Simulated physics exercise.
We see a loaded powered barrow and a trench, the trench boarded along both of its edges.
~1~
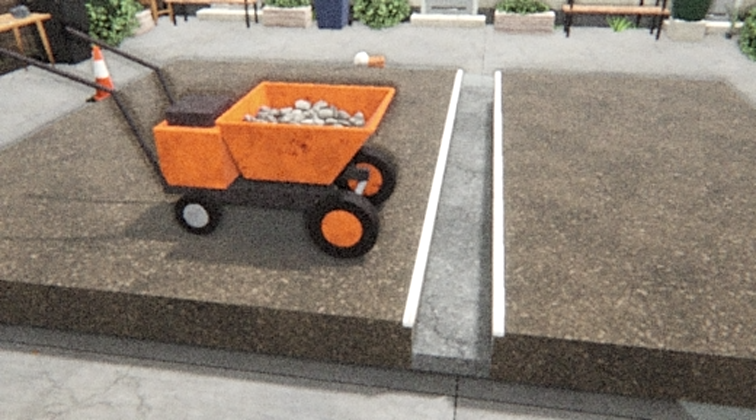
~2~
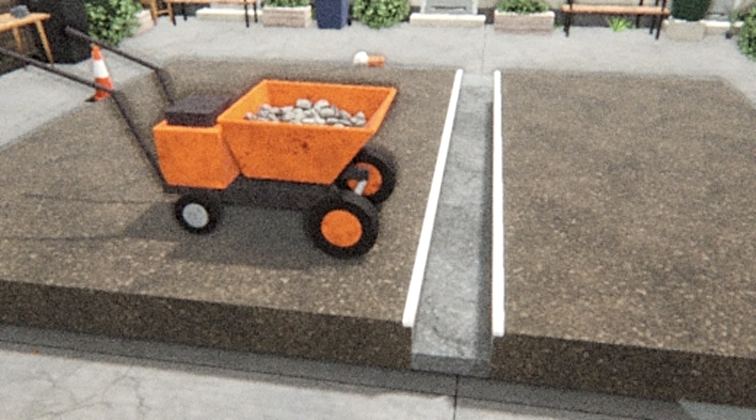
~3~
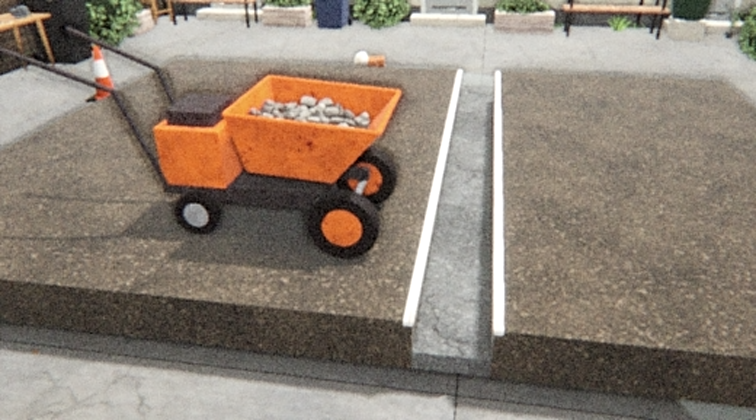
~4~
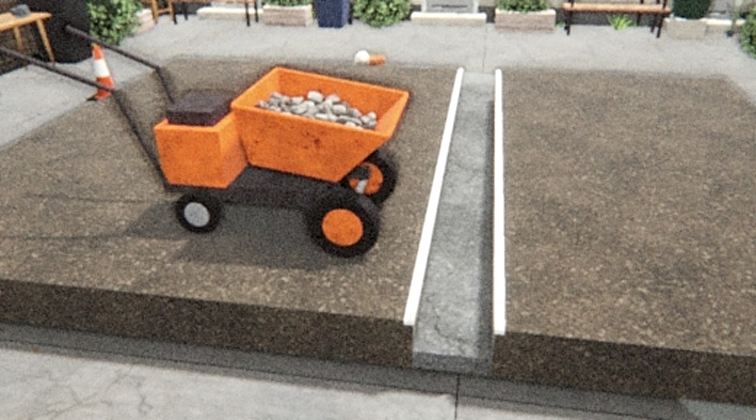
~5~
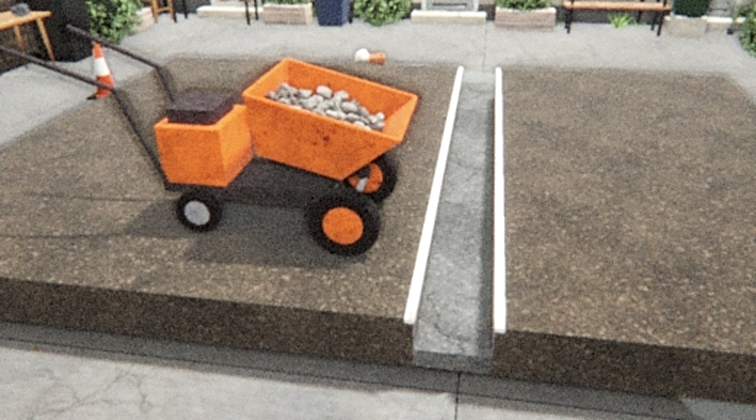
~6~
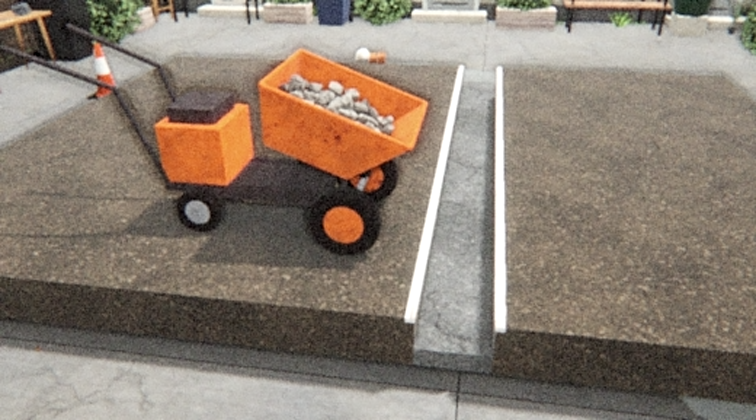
An orange skip loaded with stones tilts gradually toward the right on a stationary barrow beside a trench.
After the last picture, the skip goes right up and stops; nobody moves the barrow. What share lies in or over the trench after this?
The portion in the trench is the greater one.
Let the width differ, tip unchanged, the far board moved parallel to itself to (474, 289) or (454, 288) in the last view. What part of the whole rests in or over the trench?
Respectively, 40 % and 10 %.
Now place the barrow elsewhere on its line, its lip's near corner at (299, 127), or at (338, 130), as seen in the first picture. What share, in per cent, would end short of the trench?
Some 30 % then some 0 %.
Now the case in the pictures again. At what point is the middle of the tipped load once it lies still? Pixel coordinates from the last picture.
Once nothing moves, the middle sits near (479, 246).
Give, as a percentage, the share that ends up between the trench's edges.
My estimate is some 75 %.
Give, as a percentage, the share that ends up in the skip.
Close to 0 percent.
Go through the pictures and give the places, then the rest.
The first picture shows lip of the skip (371, 131), level; top of the load (301, 126), broken stones; first edge of the trench (415, 288); far edge (499, 296), the trench over half as wide as the skip, and about half as deep as wide.
The second picture shows lip of the skip (372, 132), tipped barely; top of the load (301, 125).
The third picture shows lip of the skip (378, 134), tipped barely; top of the load (295, 114).
The fourth picture shows lip of the skip (387, 137), tipped a little; top of the load (303, 110).
The fifth picture shows lip of the skip (398, 141), tipped a little; top of the load (305, 110).
The sixth picture shows lip of the skip (410, 148), tipped clearly; top of the load (303, 106); first edge of the trench (417, 284); far edge (500, 292).
Just after the last frame, skip tipped steeply; every one in the skip.
A moment on, skip tipped right over; the larger part in the skip; roughly a quarter in or heaped over the trench; just a few beyond it; just a few falling.
Further on, skip tipped right over; about a tenth in the skip; roughly two thirds in or heaped over the trench; roughly a quarter beyond it.
When it is over, skip tipped right over; the larger part in or heaped over the trench; roughly a quarter beyond it.
